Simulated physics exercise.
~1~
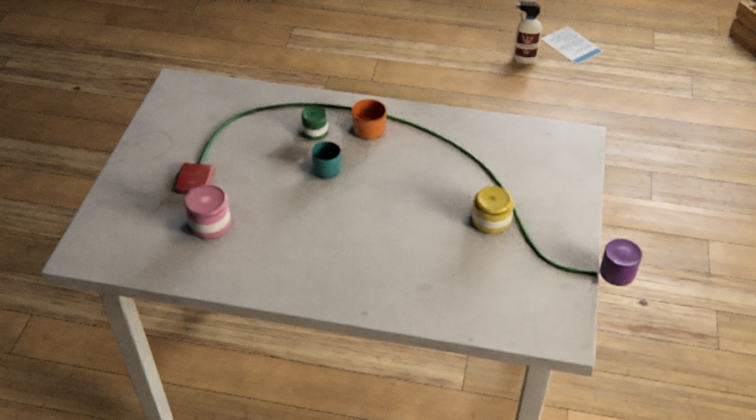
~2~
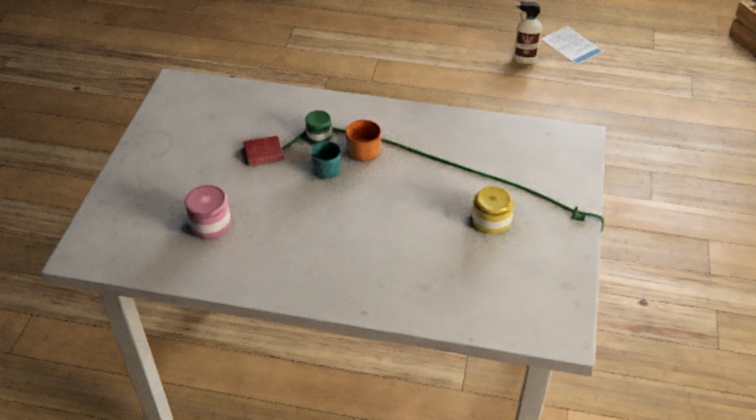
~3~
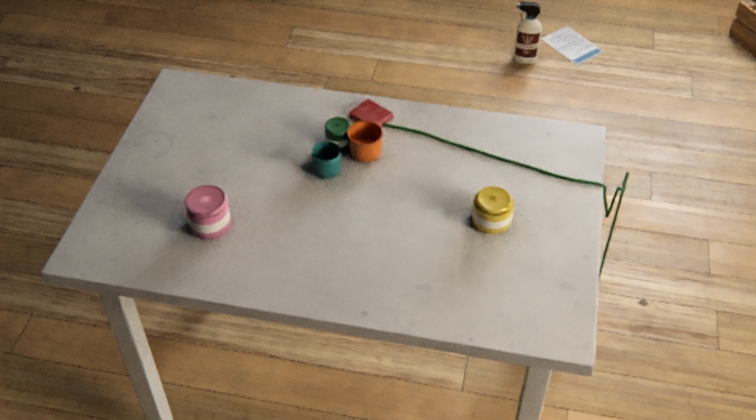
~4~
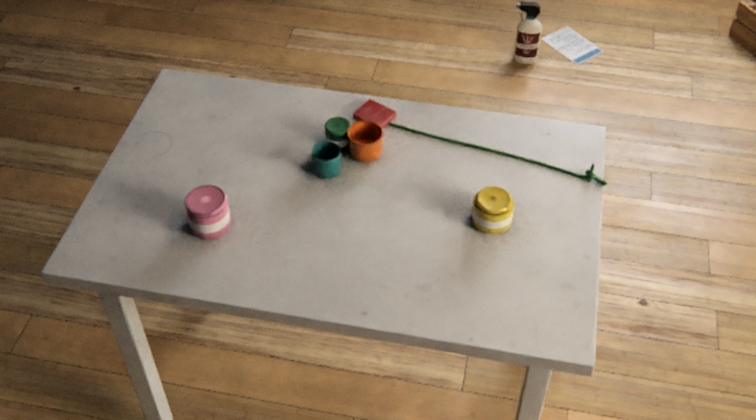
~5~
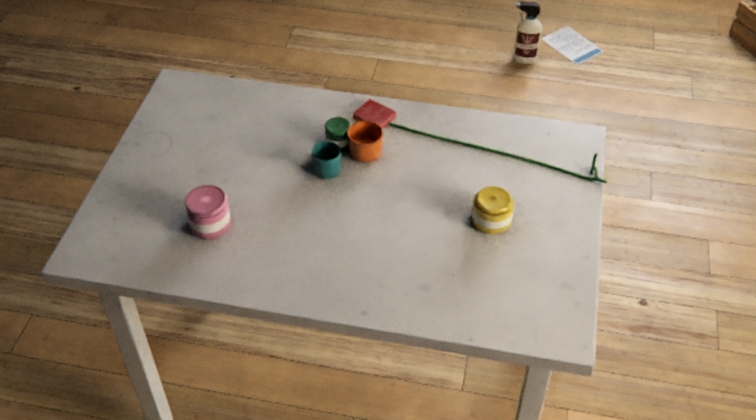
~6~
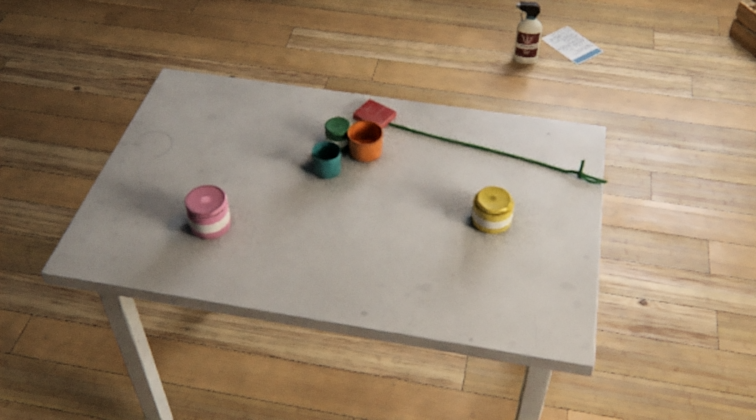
A pale rectangular table stands on a wooden floor, seen from above at an angle, with a spray bottle and a paper lying beyond it. A green cable arcs from a flat red phone at the left, behind a green tin, an orange mug and a teal cup, past a yellow jar to a purple speaker at the right edge. The speaker drops out of view, and the cable pulls taut, dragging the phone rightward. The mug and green tin shift slightly as the phone slides behind them. The phone stops beyond the mug, the cable's end resting at the right edge, while the pink tin, teal cup and yellow jar stay put.
